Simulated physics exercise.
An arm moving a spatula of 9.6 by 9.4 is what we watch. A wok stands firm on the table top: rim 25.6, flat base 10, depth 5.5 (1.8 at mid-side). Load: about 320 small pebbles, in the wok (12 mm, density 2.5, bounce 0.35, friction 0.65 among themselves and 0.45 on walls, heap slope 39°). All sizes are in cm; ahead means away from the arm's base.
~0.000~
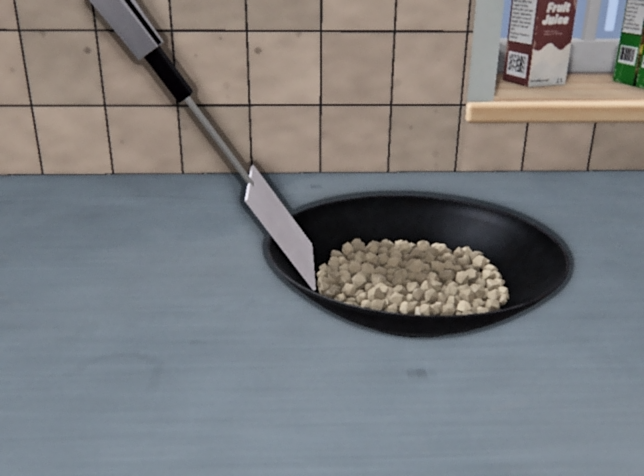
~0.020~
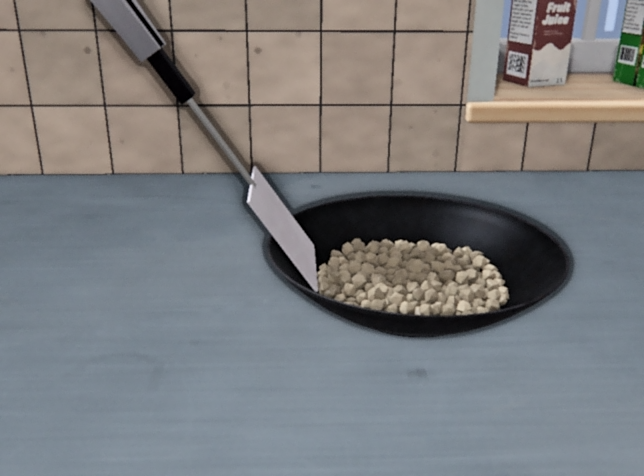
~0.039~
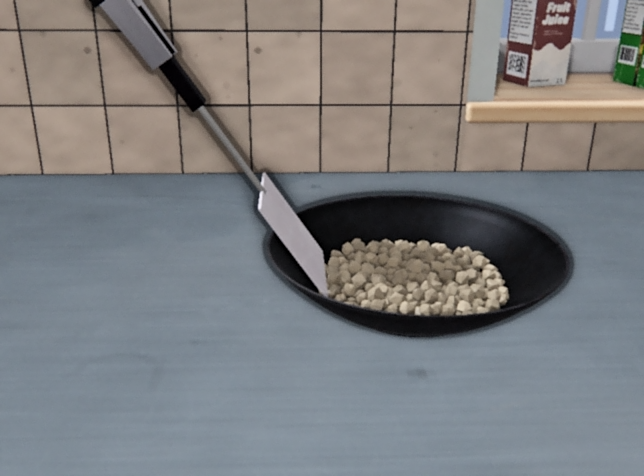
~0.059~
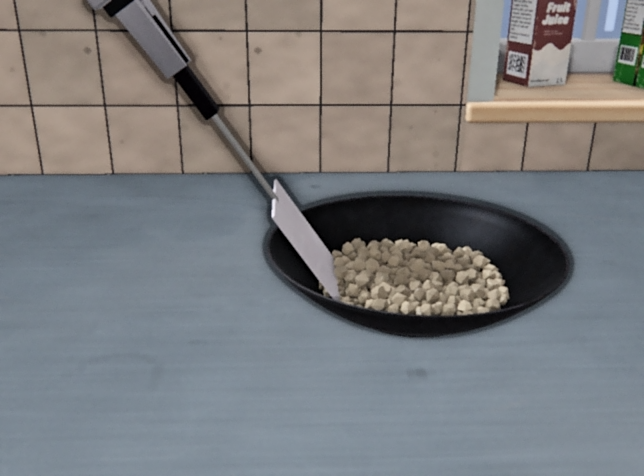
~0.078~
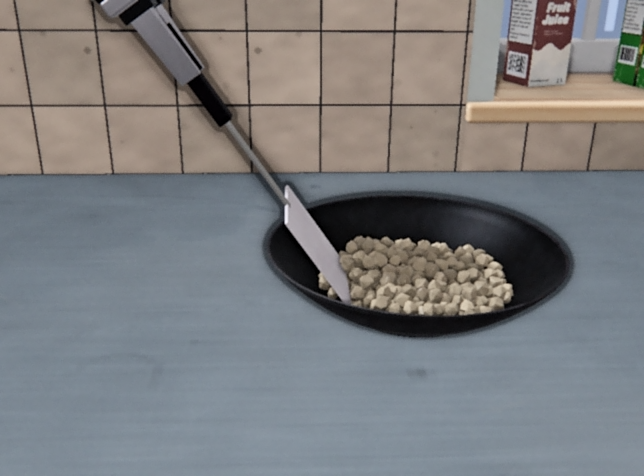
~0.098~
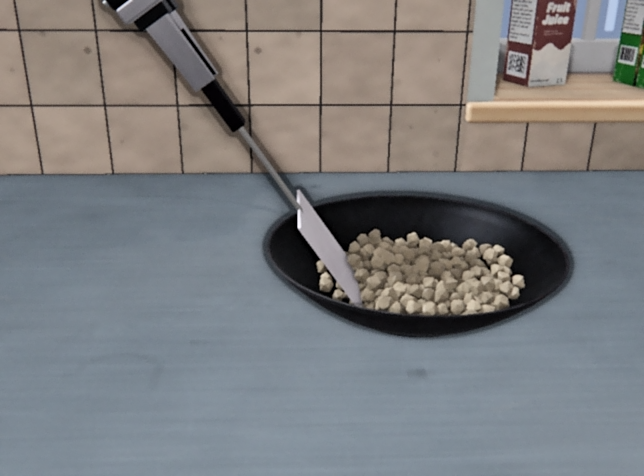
On a blue-grey tabletop before a tiled wall, a robotic arm holds a spatula at the left side of a black wok heaped with small pale pebbles. The spatula slides slowly right and slightly downward, pressing into the heap, and the pebbles shift a little rightward, with a few left behind the blade.
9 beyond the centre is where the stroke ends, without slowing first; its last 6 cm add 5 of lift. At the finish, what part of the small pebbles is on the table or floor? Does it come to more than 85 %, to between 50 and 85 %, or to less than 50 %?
It comes to less than 50 %.
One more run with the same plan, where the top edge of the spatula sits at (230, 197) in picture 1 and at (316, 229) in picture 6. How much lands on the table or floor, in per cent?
Roughly 45 percent ends up there.
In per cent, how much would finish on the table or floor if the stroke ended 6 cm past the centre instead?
Then roughly 5 percent would finish on the table or floor.
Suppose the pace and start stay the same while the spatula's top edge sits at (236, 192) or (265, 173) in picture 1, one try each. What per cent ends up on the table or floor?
Some 40 per cent, then some 40 per cent.
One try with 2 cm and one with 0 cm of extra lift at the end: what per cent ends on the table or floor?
Result, in order: Approx. 60 % and 50 %.
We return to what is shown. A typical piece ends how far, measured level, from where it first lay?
Near 10 cm, measured level.
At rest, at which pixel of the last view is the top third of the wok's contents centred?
Pixel estimate: About (509, 268).
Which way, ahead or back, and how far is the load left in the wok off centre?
Offset: About 4.0 cm, ahead.
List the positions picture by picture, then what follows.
In the first picture, spatula top edge at (249, 181), sloping 56°; upper third of the load around (404, 277), from x 325 to 500, top at y 245; 316 in the wok.
In the second picture, spatula top edge at (252, 183), sloping 56°; upper third of the load around (404, 277), from x 325 to 500, top at y 245.
In the third picture, spatula top edge at (262, 189), sloping 56°; upper third of the load around (404, 277), from x 325 to 500, top at y 245.
In the fourth picture, spatula top edge at (274, 197), sloping 56°; upper third of the load around (407, 276), from x 325 to 500, top at y 245.
In the fifth picture, spatula top edge at (286, 203), sloping 56°; upper third of the load around (422, 275), from x 325 to 505, top at y 240.
In the sixth picture, spatula top edge at (299, 208), sloping 56°; upper third of the load around (434, 275), from x 320 to 515, top at y 235; 316 in the wok.
After 0.19 s, sloping 56°, highest piece 9 above the table; 315 in the wok, 1 on the blade or in flight.
After 0.29 s, sloping 56°, highest piece 9 above the table; 286 in the wok, 30 on the blade or in flight.
After 0.54 s, sloping 56°, highest piece 6 above the table; 196 in the wok, 110 on the table or floor, 10 on the blade or in flight.
After 1.59 s, sloping 56°, highest piece 6 above the table; 196 in the wok, 120 on the table or floor.
At rest, 196 in the wok, 120 on the table or floor. That is 38 % on the table or floor.
